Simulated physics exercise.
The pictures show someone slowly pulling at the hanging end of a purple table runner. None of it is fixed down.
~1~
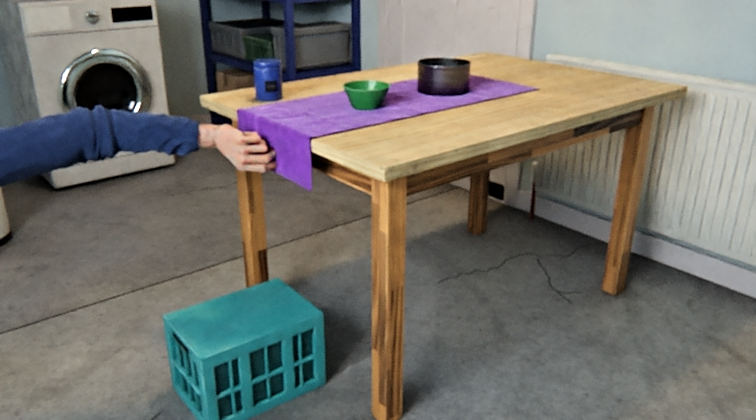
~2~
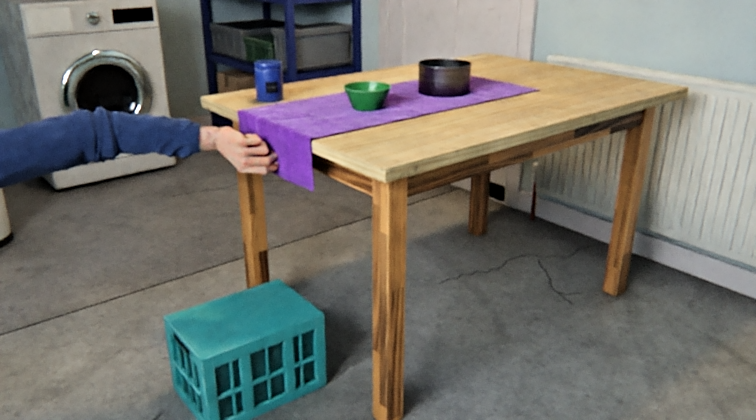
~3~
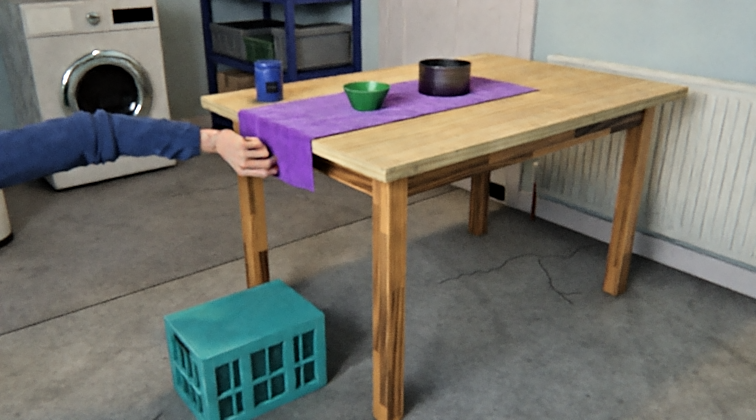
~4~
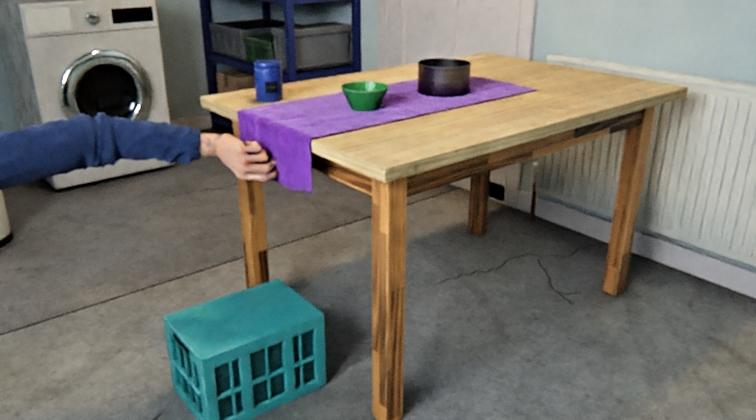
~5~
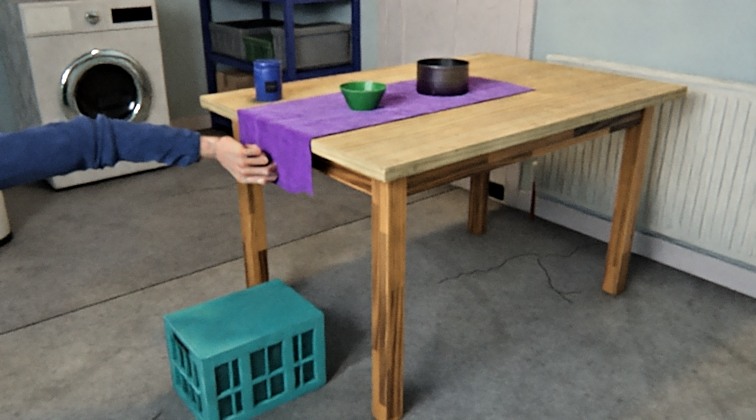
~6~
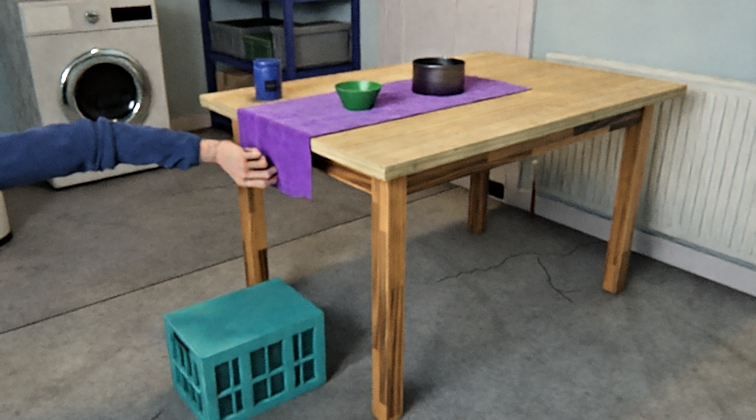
A hand slowly pulling the hanging end of a purple table runner, the green bowl and dark pot shifting slightly left with it.
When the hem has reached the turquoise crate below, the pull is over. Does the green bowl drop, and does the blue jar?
Taking them in turn: The green bowl does drop; the blue jar does not drop.
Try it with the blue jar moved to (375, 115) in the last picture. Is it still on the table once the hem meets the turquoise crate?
Here it remains in place.
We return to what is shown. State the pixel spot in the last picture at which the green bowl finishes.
About (214, 289).
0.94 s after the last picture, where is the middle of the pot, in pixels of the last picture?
Around (401, 83).
Then, 0.94 s on from there, hem going down; bowl carried along near (313, 105); jar in place.
Then, 1.80 s on from there, hem going down; bowl tipping at the edge near (258, 88); jar in place.
In the end, hem on the crate; bowl down below near (215, 289); jar in place. The green bowl falls off and the blue jar remains up there.
